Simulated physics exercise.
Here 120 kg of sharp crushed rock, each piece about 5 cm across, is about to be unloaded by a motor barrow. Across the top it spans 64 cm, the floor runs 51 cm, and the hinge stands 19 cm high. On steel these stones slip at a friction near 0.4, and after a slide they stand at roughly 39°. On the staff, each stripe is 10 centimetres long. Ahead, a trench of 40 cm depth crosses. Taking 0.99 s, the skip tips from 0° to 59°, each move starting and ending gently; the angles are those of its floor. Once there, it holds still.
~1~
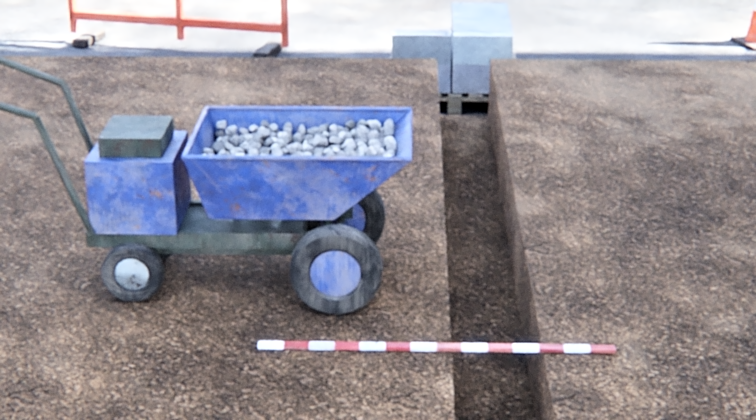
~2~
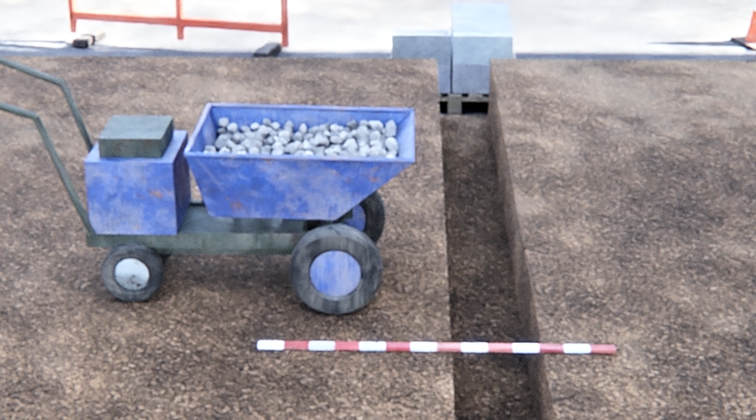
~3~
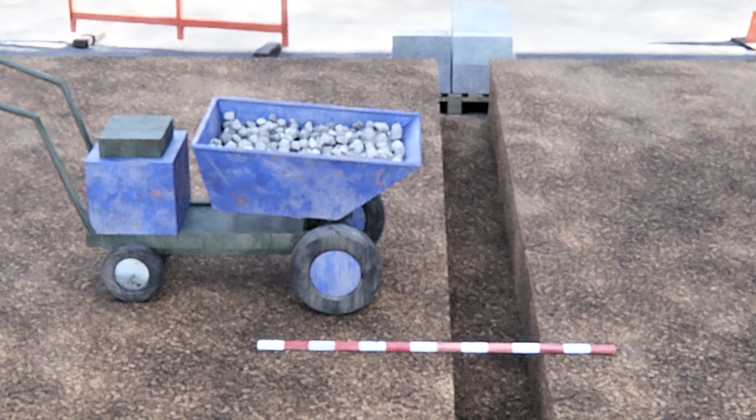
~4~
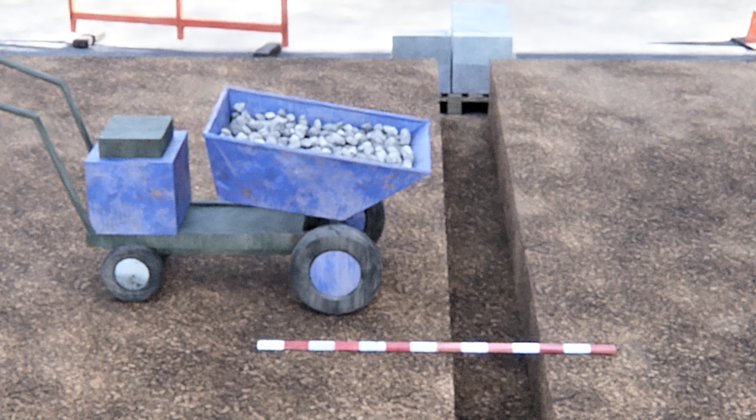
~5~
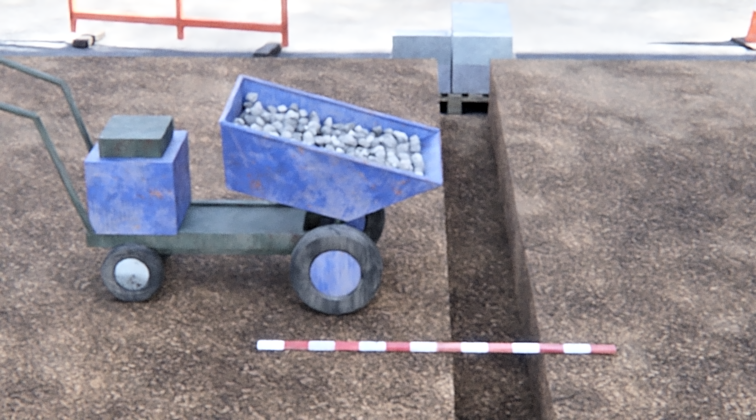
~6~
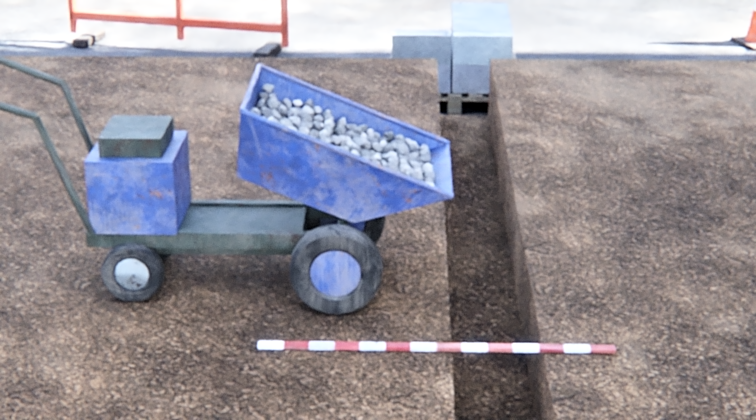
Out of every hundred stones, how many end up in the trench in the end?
Around 72 in every hundred.
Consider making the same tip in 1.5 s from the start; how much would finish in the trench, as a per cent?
70 per cent.
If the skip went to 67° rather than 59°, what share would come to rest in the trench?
Then close to 95 per cent.
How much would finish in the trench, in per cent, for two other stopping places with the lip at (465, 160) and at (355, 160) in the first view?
About 25 per cent from the first spot, about 65 from the second.
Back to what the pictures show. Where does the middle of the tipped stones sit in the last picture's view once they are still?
Their middle lands near (498, 349).
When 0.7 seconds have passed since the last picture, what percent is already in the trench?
About 5%.
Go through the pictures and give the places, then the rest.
The first picture shows lip at (410, 159), floor tilted 0°, highest stones at (342, 135).
In the second picture, the skip is at 1°, its lip at (413, 161); the top of the load is at (334, 135).
The third picture shows lip at (420, 166), floor tilted 5°, highest stones at (268, 131).
In the fourth picture, the skip is at 10°, its lip at (430, 173); the top of the load is at (251, 124).
The fifth picture shows lip at (441, 184), floor tilted 16°, highest stones at (259, 116).
In the sixth picture, the skip is at 23°, its lip at (452, 197); the top of the load is at (270, 106).
Then, 0.3 s after the last picture the floor is at 50°, 100 % in the skip; the foremost stones are at (463, 229).
Then, 0.7 s after the last picture the floor is at 59°, 94 % in the skip, 6 % in the trench; the foremost stones are at (506, 272).
Then, 1.0 s after the last picture the floor is at 59°, 65 % in the skip, 33 % in the trench, 2 % past the trench; the foremost stones are at (550, 286).
Then, 3.0 s after the last picture the floor is at 59°, 25 % in the skip, 72 % in the trench, 4 % past the trench; the foremost stones are at (592, 292).
